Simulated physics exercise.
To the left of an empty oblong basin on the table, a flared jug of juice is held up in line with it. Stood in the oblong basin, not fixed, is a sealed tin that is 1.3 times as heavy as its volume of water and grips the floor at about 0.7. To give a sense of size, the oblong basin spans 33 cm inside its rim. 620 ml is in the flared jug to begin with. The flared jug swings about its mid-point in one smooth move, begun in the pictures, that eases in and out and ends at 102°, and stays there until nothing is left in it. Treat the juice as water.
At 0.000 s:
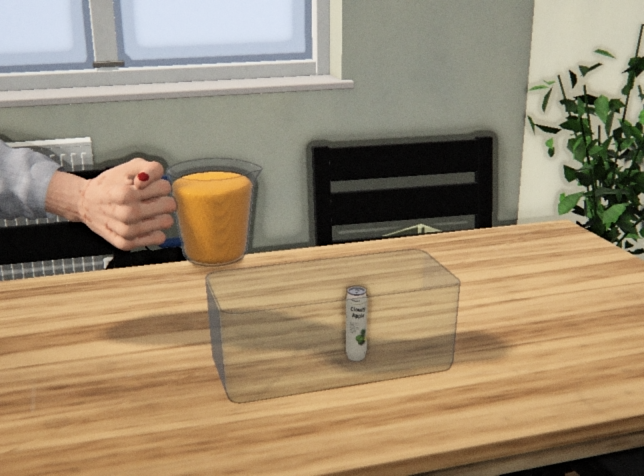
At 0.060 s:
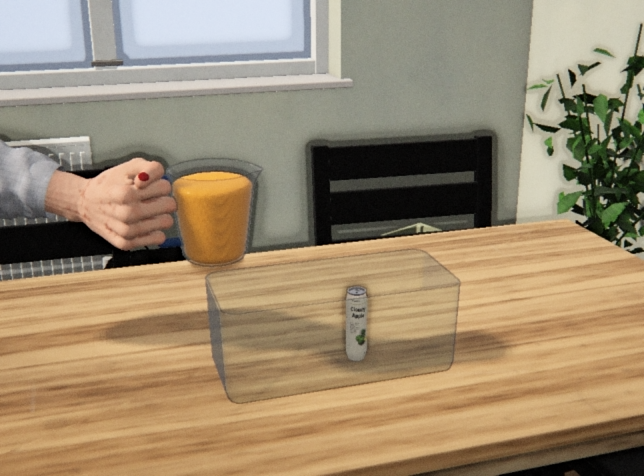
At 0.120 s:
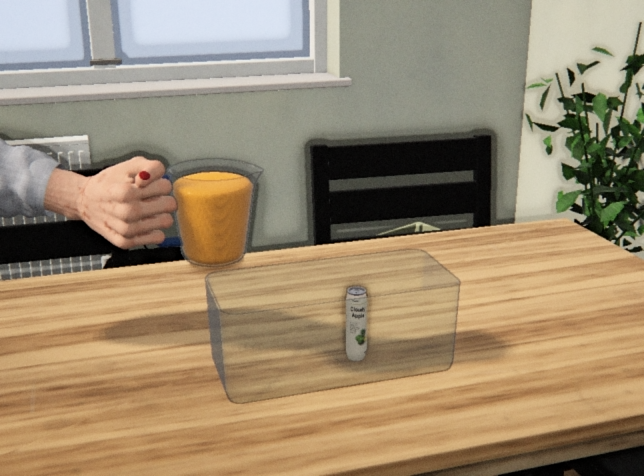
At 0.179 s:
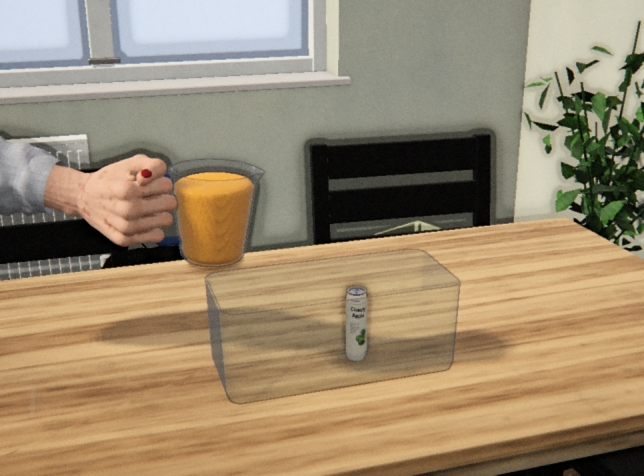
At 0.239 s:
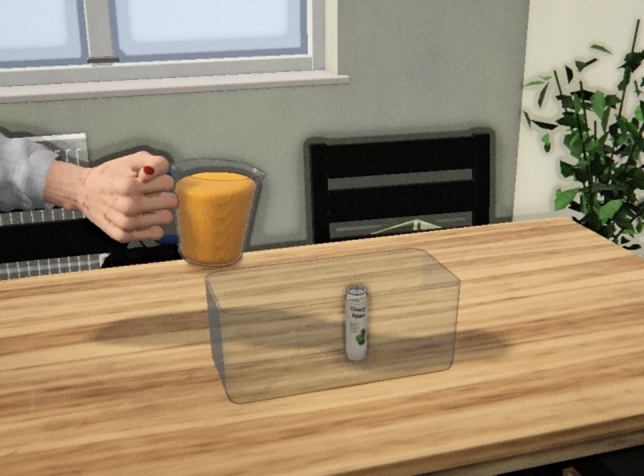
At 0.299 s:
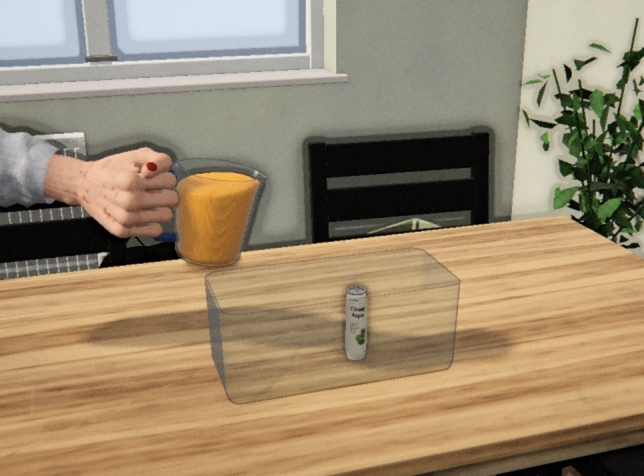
At a wooden table, a hand slowly tilts a jug of orange juice slightly rightward.
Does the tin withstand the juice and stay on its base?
Yes, it is still on its base.
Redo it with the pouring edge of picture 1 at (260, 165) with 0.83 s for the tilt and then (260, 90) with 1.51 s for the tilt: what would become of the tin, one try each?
The tin stays vertical the first time and stays vertical the second time.
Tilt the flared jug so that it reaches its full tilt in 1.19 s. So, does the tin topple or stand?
The tin stays on its base.
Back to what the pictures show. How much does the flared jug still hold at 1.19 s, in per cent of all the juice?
About 26 per cent.
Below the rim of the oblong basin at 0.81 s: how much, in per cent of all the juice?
Estimate - around 7 in a hundred parts.
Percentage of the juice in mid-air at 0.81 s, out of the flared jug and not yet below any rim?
Some 12 % is the figure.
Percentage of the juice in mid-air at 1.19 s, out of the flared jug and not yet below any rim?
Around 14 per cent of the liquid is in flight.
By 0.81 s the tilt is 57° and 80 per cent is still to pour; the tin stands where it began.
By 1.19 s the tilt is 91° and 27 per cent is still to pour; the tin stands where it began.
By 1.58 s the tilt is 102° and 1 per cent is still to pour; the tin stands where it began.
By 2.01 s the tilt is 102° and 0 per cent is still to pour; the tin stands where it began.
At rest the tin stands where it began.
